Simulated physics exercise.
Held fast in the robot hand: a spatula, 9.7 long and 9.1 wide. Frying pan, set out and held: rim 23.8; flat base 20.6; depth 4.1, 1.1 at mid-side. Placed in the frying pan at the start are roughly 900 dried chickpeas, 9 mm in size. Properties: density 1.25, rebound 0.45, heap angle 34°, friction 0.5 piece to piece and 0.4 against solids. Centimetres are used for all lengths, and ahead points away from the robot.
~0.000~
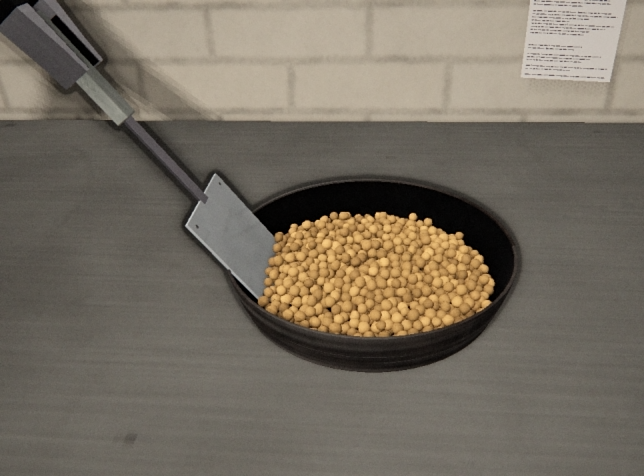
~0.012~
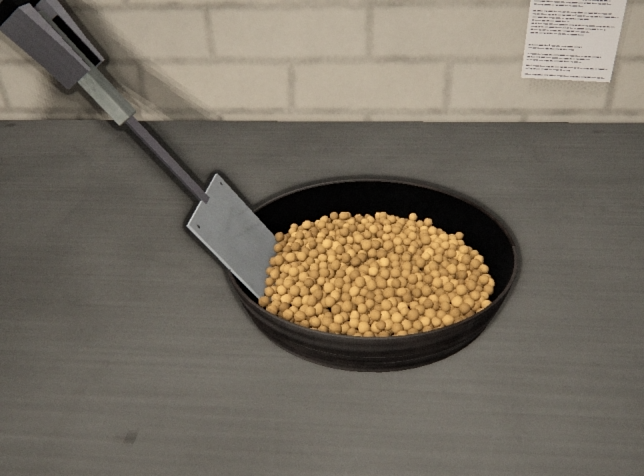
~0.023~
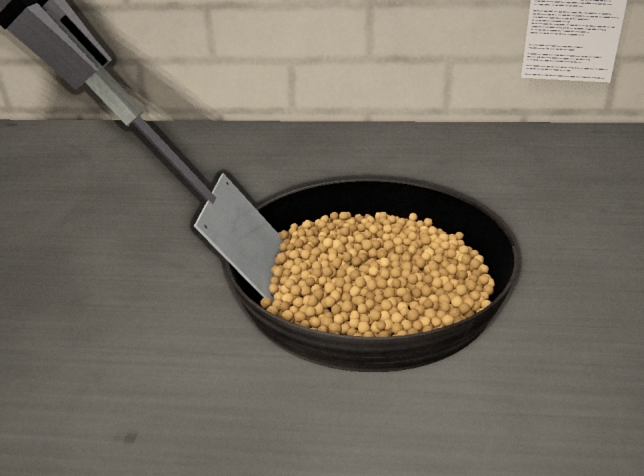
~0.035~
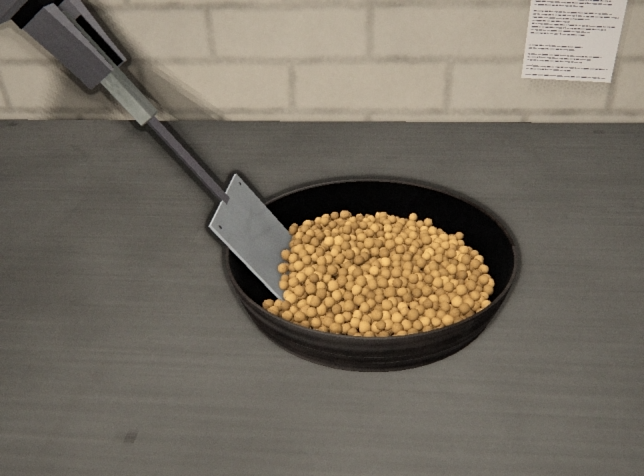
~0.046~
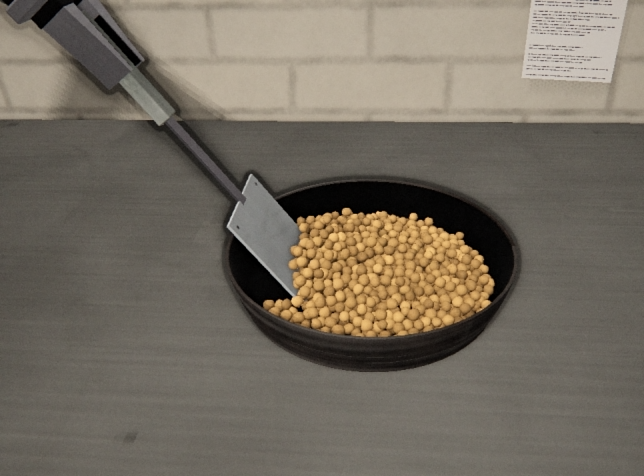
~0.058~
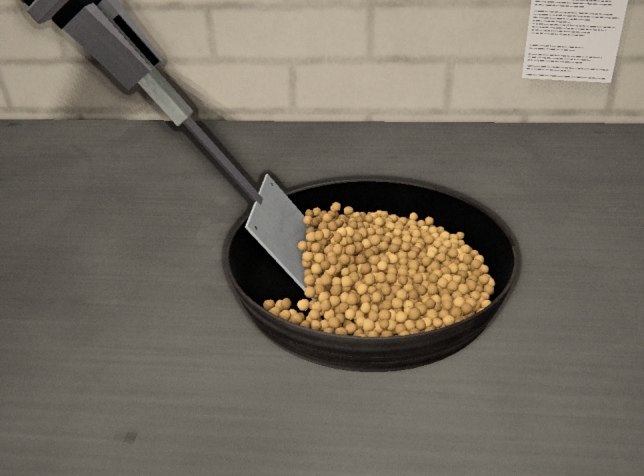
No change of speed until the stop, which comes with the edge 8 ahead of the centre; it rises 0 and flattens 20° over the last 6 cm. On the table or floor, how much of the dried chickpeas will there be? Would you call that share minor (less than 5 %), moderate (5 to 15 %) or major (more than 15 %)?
I would call it moderate.
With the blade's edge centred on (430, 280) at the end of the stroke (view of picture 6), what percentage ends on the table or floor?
Around 5 percent.
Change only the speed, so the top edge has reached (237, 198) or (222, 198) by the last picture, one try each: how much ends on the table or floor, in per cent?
Try one roughly 5 per cent; try two roughly 0 per cent.
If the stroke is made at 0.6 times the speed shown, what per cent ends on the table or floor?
Around 5 percent would finish on the table or floor.
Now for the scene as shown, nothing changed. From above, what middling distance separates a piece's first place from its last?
Level distance of around 4 cm.
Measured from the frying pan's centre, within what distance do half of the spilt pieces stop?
22 cm.
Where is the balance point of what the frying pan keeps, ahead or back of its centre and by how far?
It sits near 4.5 centimetres ahead of centre.
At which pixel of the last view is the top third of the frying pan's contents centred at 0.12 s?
It is centred at roughly (402, 245).
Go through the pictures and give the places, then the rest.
The first frame shows spatula top edge at (202, 198), sloping 54°; upper third of the load around (364, 266), from x 260 to 490, top at y 215; 900 in the frying pan.
The second frame shows spatula top edge at (203, 198), sloping 54°; upper third of the load around (363, 266), from x 260 to 490, top at y 215.
The third frame shows spatula top edge at (210, 198), sloping 54°; upper third of the load around (357, 265), from x 260 to 490, top at y 215.
The fourth frame shows spatula top edge at (223, 198), sloping 54°; upper third of the load around (353, 263), from x 260 to 490, top at y 215.
The fifth frame shows spatula top edge at (240, 198), sloping 54°; upper third of the load around (353, 260), from x 260 to 490, top at y 210.
The sixth frame shows spatula top edge at (257, 199), sloping 54°; upper third of the load around (357, 257), from x 260 to 490, top at y 205; 900 in the frying pan.
By 0.09 s, sloping 54°, highest piece 8 above the table; 900 in the frying pan.
By 0.12 s, sloping 48°, highest piece 10 above the table; 899 in the frying pan, 1 on the blade or in flight.
By 0.33 s, sloping 34°, highest piece 6 above the table; 823 in the frying pan, 73 on the table or floor, 4 on the blade or in flight.
By 1.38 s, sloping 34°, highest piece 5 above the table; 822 in the frying pan, 78 on the table or floor.
Final count, 822 in the frying pan, 78 on the table or floor. That is 9 % on the table or floor.
